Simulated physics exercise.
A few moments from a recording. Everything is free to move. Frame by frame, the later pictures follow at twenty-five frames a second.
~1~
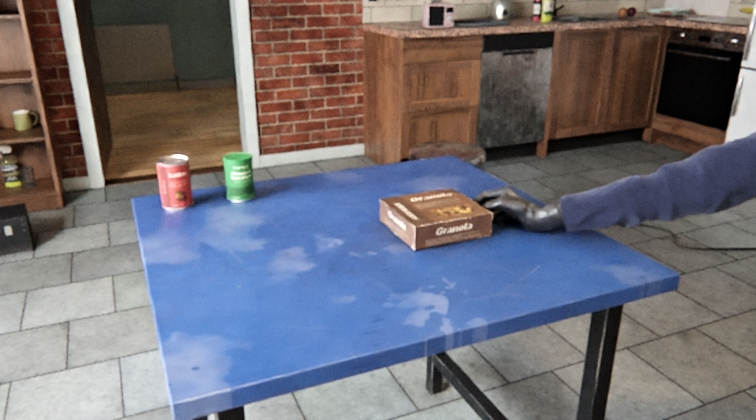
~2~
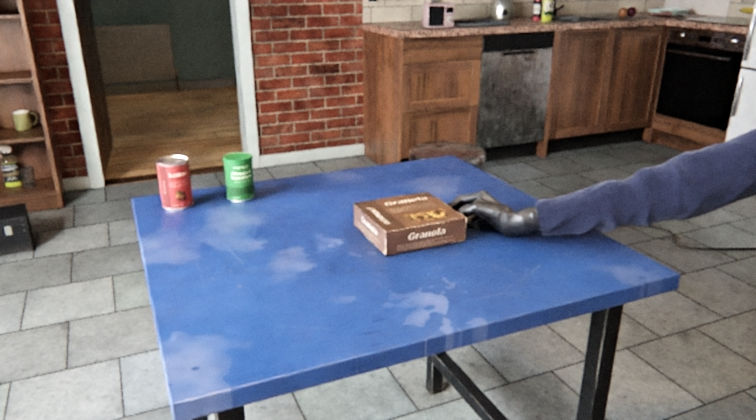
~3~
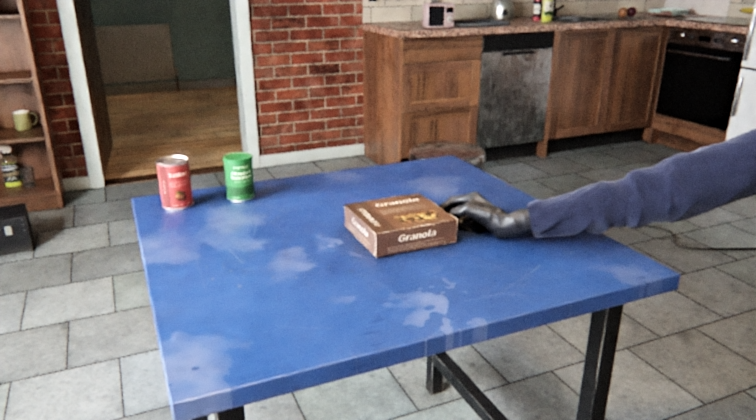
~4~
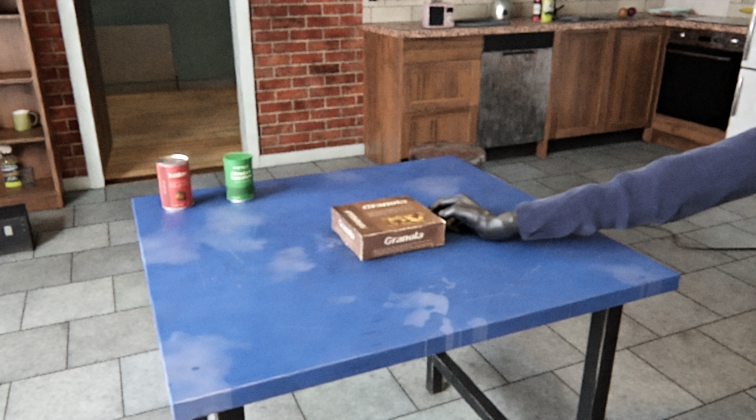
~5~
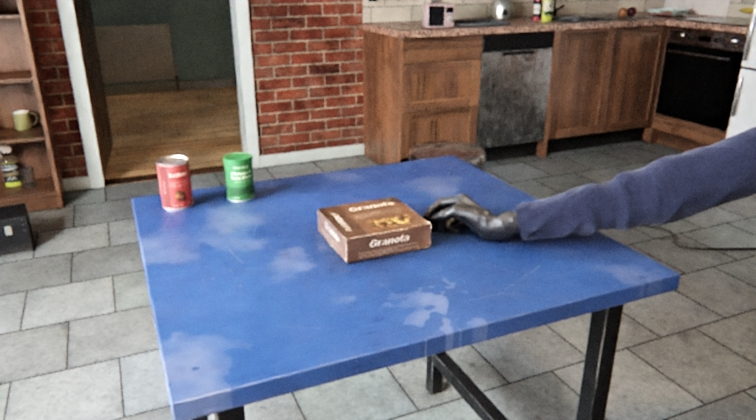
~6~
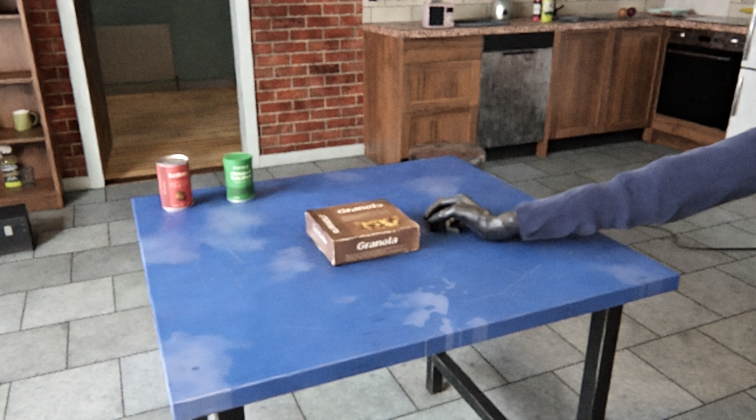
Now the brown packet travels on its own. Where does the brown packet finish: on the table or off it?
On the table.
Then, 0.24 s on from there, brown packet shifted a little near (338, 234).
Then, 0.48 s on from there, brown packet resting near (338, 234).
In the end, moved from the start, brown packet. At the end, from the last picture's camera, brown packet near (338, 234).
